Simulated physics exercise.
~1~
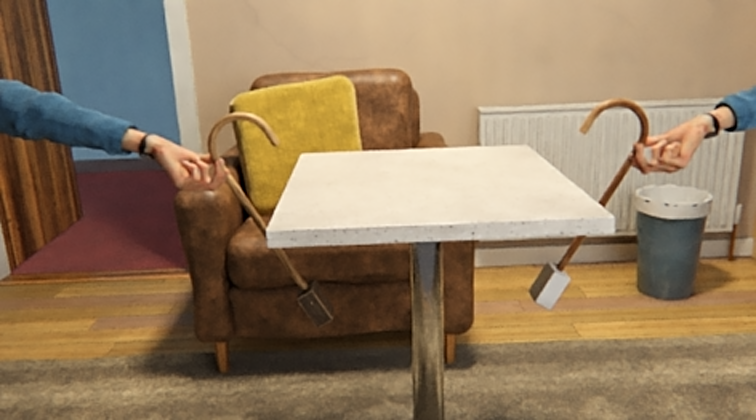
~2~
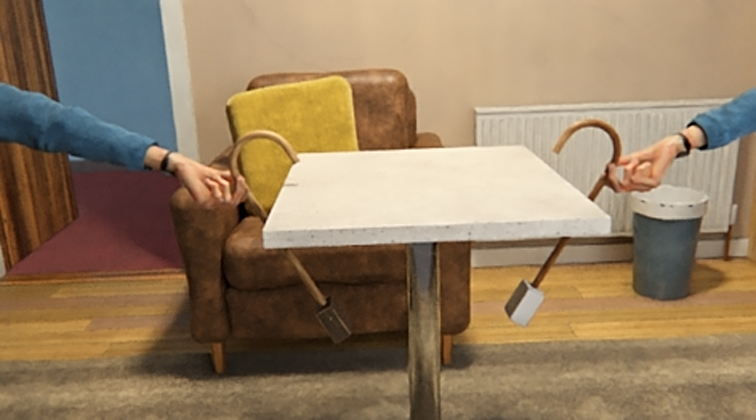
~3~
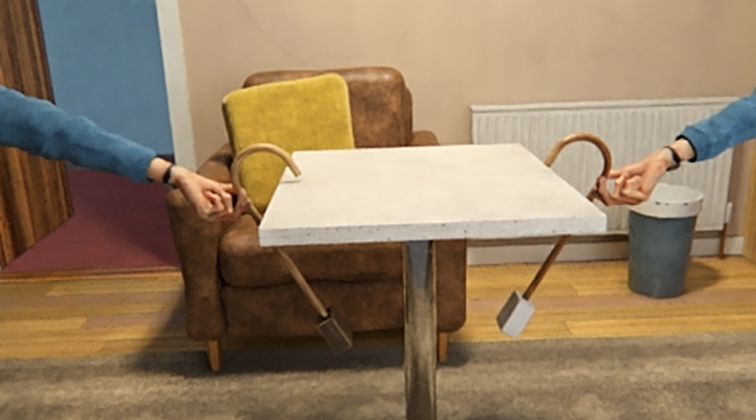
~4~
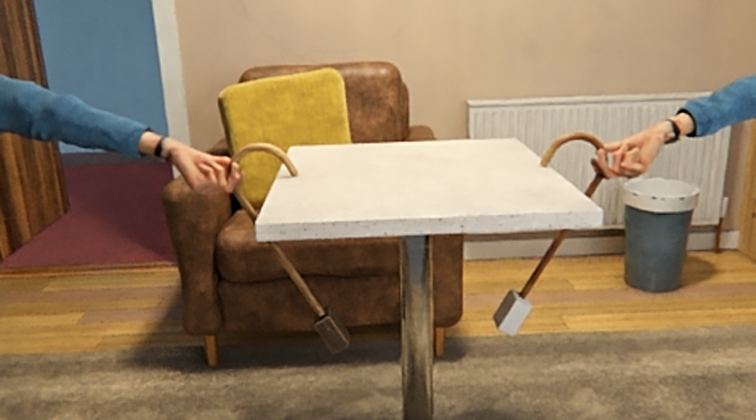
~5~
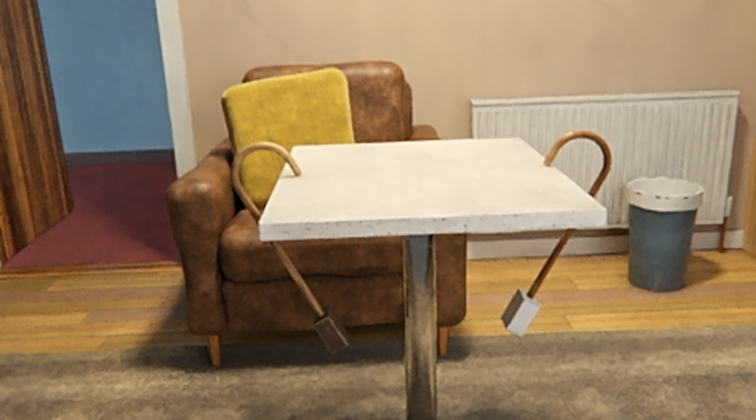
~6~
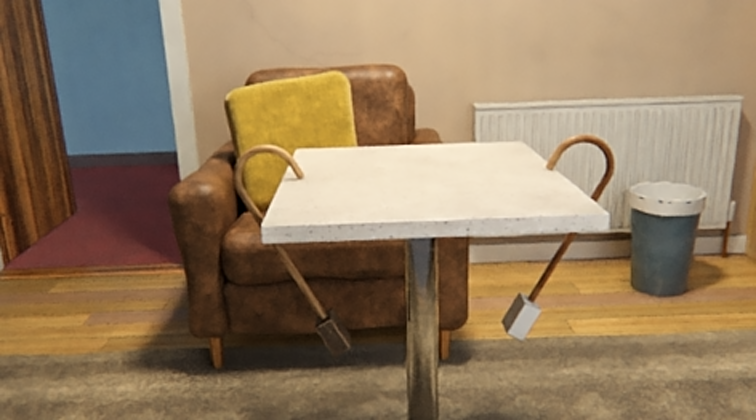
At the start, two hands in blue sleeves hold brushes with curved, hooked wooden handles on either side of a pale table, with a brown armchair and yellow cushion behind it. The hands bring the brushes inward, the black one on the left moving right and the white one on the right moving left and down. The hooked ends come to rest on the table's edges, with the blocky heads angled below the top. The hands then let go and withdraw from view. Finally, both brushes stay hanging from opposite sides of the table, neither one dropping.
